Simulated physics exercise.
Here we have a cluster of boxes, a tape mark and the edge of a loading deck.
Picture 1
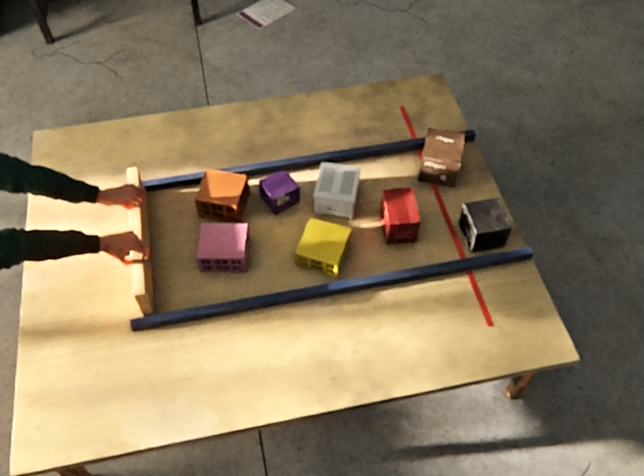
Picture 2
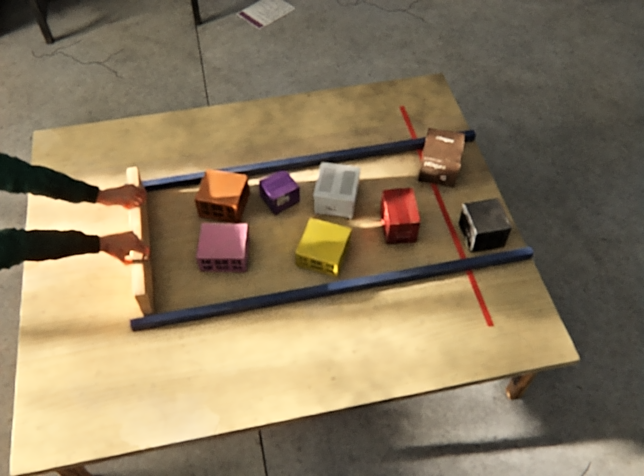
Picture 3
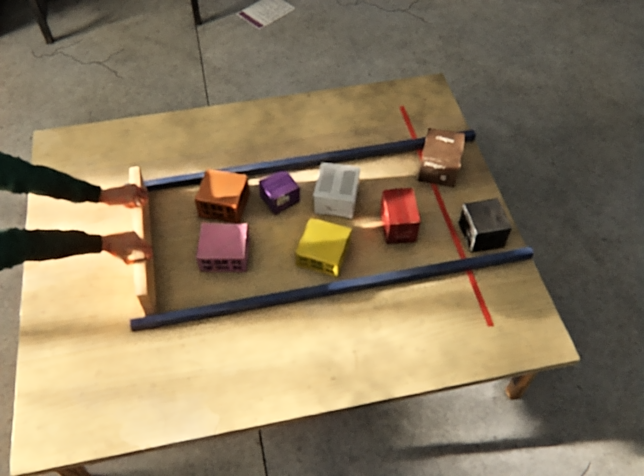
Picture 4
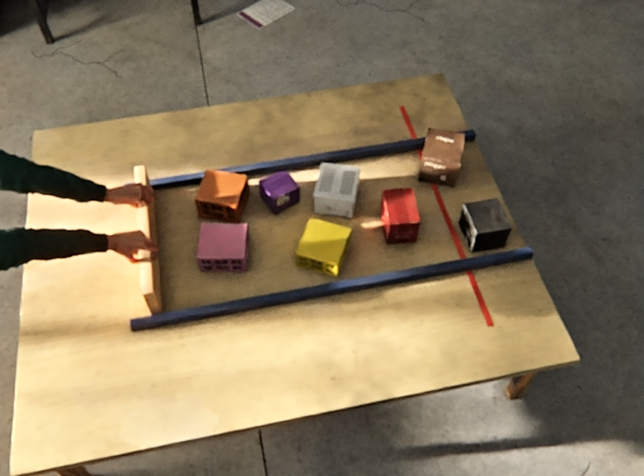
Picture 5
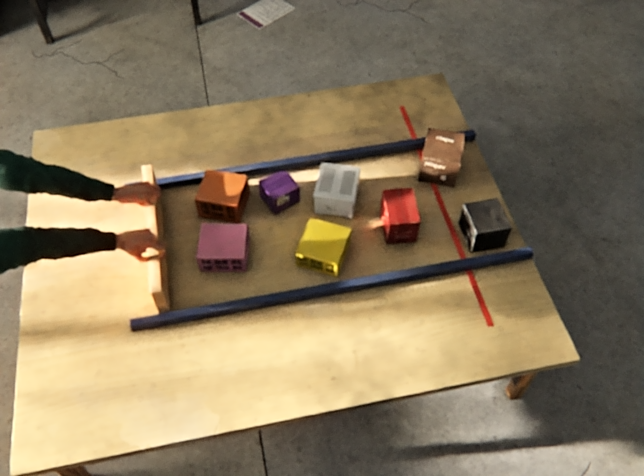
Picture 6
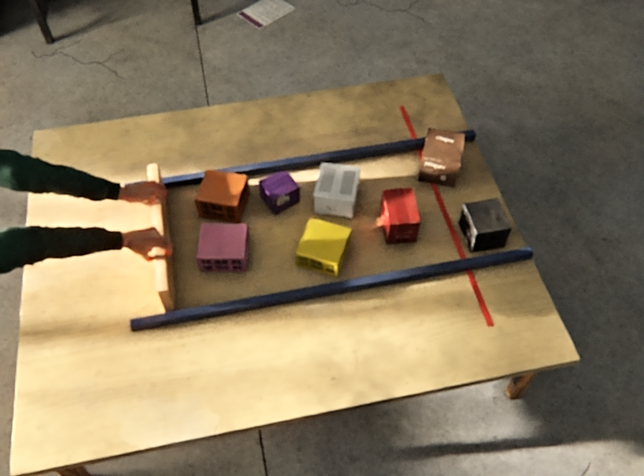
On a wooden tabletop, two hands sliding a plank slightly right between blue rails toward colourful boxes that stay still.
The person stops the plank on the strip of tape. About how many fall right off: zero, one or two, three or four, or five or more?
Here the number that fall off is three or four.
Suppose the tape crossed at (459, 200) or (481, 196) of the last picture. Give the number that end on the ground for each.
Try by try, 5 and 5.
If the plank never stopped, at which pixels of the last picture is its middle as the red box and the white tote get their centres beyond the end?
For the red box at (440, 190), for the white tote at (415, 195).
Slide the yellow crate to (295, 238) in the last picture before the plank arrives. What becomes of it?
It remains up.
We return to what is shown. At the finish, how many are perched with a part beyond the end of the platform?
1 of them.
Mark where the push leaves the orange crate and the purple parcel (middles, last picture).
Near (446, 154) and (487, 164).
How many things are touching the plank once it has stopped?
The number is 3.
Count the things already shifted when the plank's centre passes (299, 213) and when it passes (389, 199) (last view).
The counts are 6 and 8.
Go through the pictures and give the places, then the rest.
In the first picture, black crate (484, 225); brown box (441, 157); red box (400, 216); plank (141, 240); tape (441, 203).
In the second picture, brown box (441, 158); yellow crate (324, 247).
In the third picture, red box (400, 216); plank (143, 239).
In the fourth picture, black crate (484, 225); orange crate (223, 196).
In the fifth picture, brown box (441, 158); white tote (337, 191).
In the sixth picture, black crate (484, 225); brown box (441, 158); red box (400, 216); plank (161, 236); tape (441, 203).
Soon after, none off yet; black crate at rest near (484, 225); brown box at rest near (441, 158); red box displaced a little near (406, 217).
In the end, the number that fall off is three or four; gone, white tote, red box, brown box and black crate.
